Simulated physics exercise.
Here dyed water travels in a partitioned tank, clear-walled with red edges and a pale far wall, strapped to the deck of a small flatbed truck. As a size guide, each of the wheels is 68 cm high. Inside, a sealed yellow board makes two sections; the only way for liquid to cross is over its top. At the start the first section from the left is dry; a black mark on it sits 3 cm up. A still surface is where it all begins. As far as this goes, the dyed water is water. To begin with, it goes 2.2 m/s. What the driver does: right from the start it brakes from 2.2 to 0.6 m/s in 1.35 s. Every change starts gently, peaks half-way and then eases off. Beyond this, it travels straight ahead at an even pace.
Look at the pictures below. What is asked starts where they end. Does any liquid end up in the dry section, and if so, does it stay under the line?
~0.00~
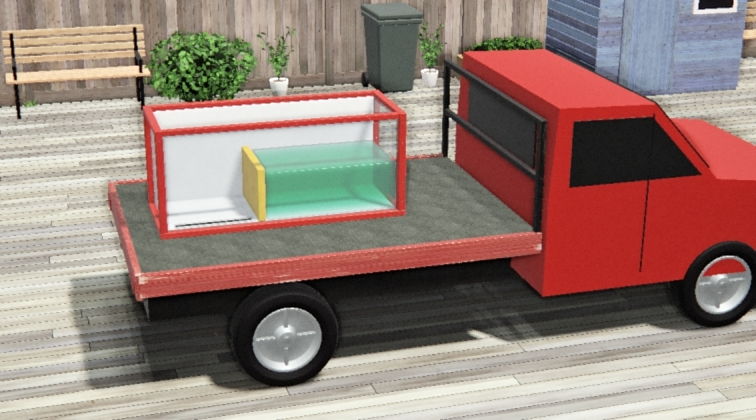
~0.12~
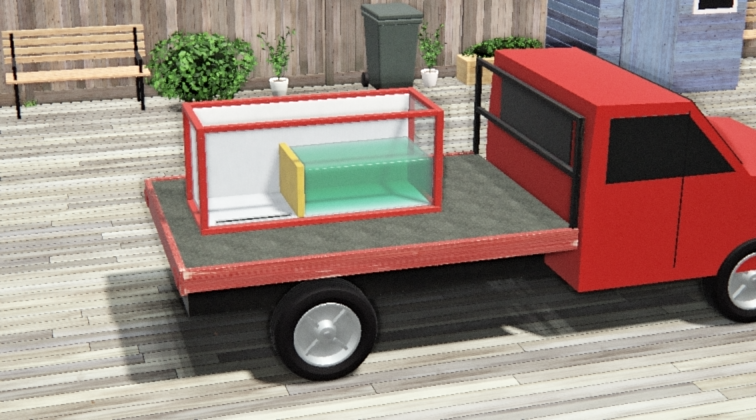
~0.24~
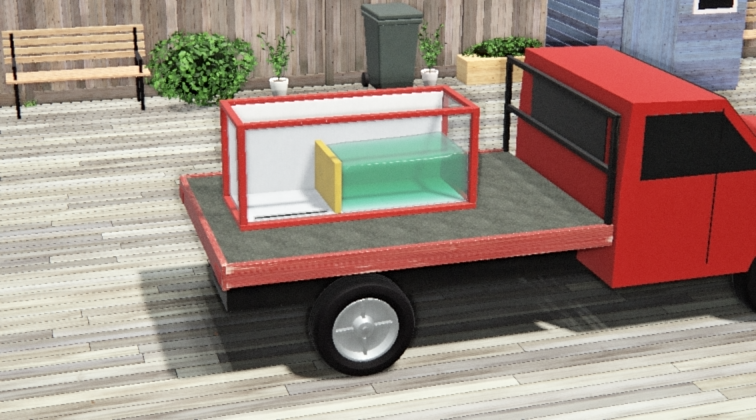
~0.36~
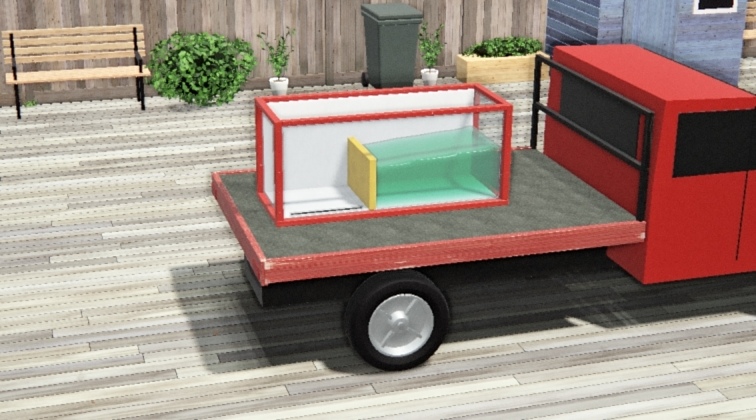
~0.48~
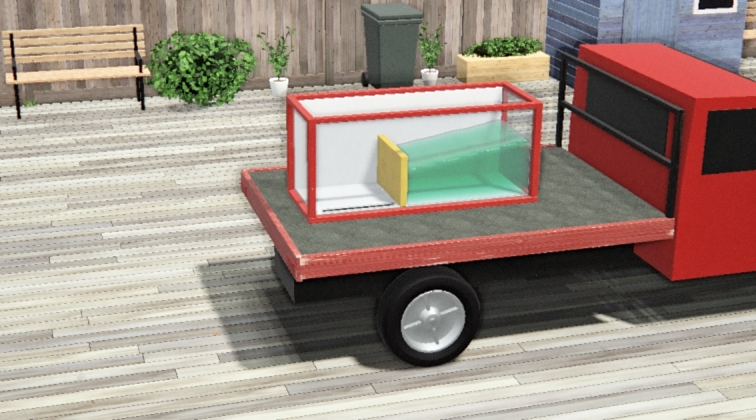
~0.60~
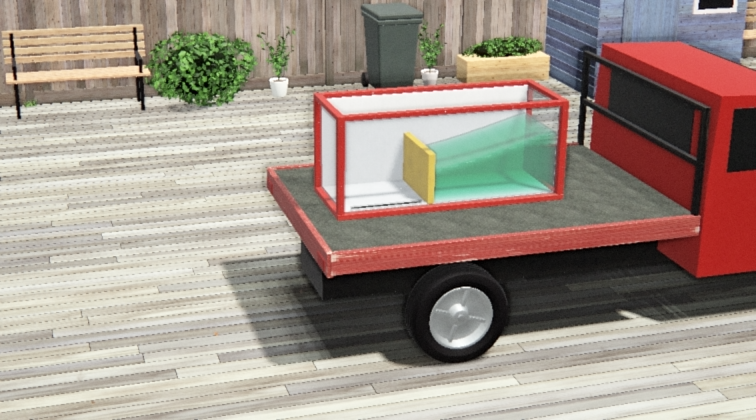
Yes, and under the line.
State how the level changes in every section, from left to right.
1 up, 1 down, from the left.
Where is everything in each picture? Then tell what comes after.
In the first picture, sections from the left stand at dry, (318, 146); board top at (261, 170); the front is on the right, levels are read along the far wall; a wheel hub at (289, 343).
In the second picture, sections from the left stand at dry, (354, 143).
In the third picture, sections from the left stand at dry, (389, 139).
In the fourth picture, sections from the left stand at dry, (421, 137).
In the fifth picture, sections from the left stand at dry, (450, 133).
In the sixth picture, sections from the left stand at dry, (475, 132); a wheel hub at (464, 321).
After 1.00 s left to right it is 0, 34 cm deep.
After 1.40 s left to right it is 0, 34 cm deep.
After 1.90 s left to right it is 1, 33 cm deep.
After 4.34 s left to right it is 1, 33 cm deep.
